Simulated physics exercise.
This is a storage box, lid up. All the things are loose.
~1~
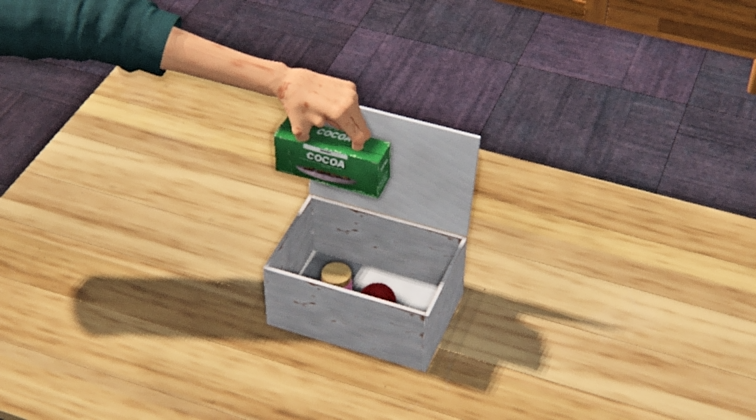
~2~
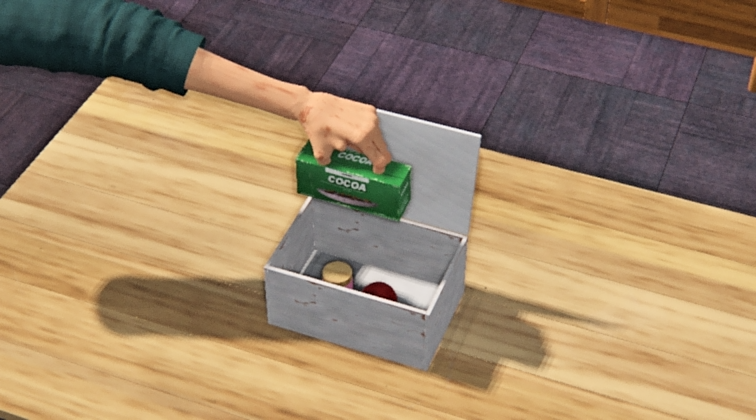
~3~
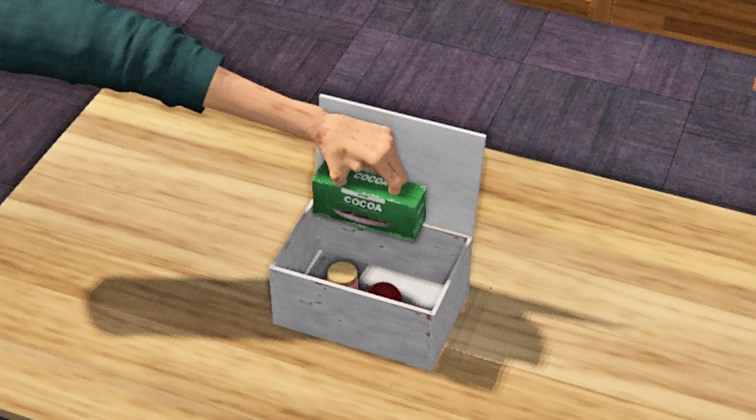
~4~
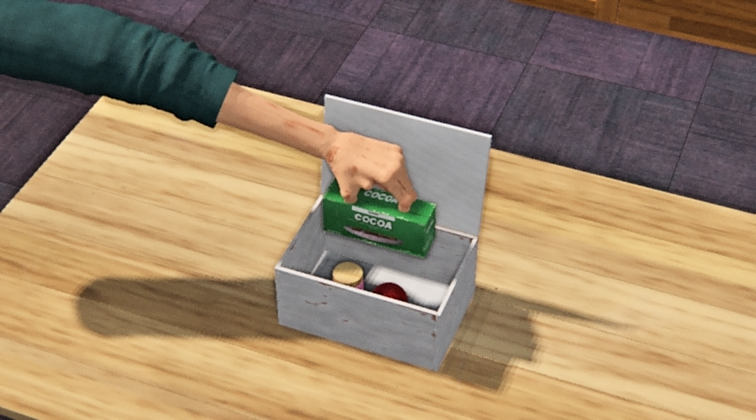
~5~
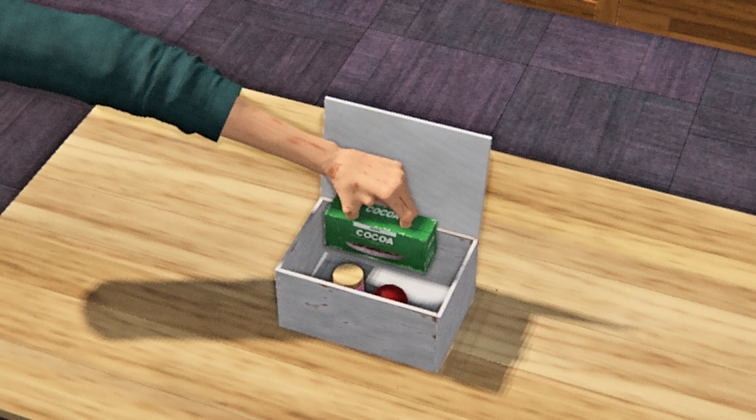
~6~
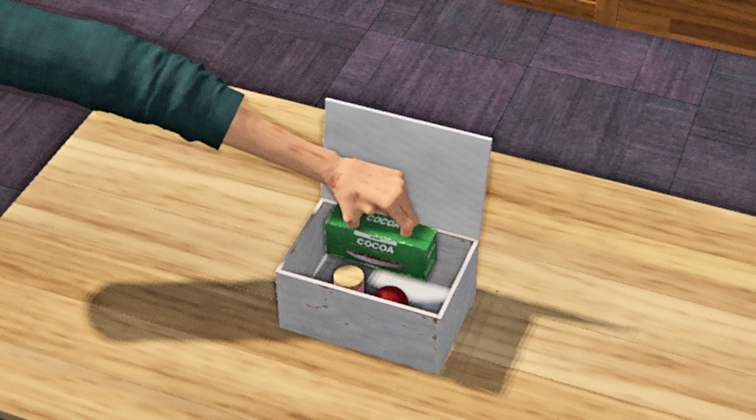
A green cocoa carton held by a hand moving right and down into an open grey storage box on a wooden table.
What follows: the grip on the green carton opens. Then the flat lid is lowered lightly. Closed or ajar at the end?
Outcome: The lid sits on the rim.
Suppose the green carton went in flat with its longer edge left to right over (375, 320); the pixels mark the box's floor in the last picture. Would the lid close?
Then it shuts flat.
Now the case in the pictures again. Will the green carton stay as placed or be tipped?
The green carton tips.
Then, 0.90 s on from there, lid starting down; green carton on its side near (389, 289); red ball shifted about its own width; pink shaker shifted a little.
Then, 1.70 s on from there, lid 47° above the rim; green carton on its side near (389, 289); red ball shifted about its own width; pink shaker shifted a little.
In the end, lid shut; toppled in the box, green carton; moved from the start, red ball; pink shaker unmoved. At the end, from the last picture's camera, green carton near (389, 289).
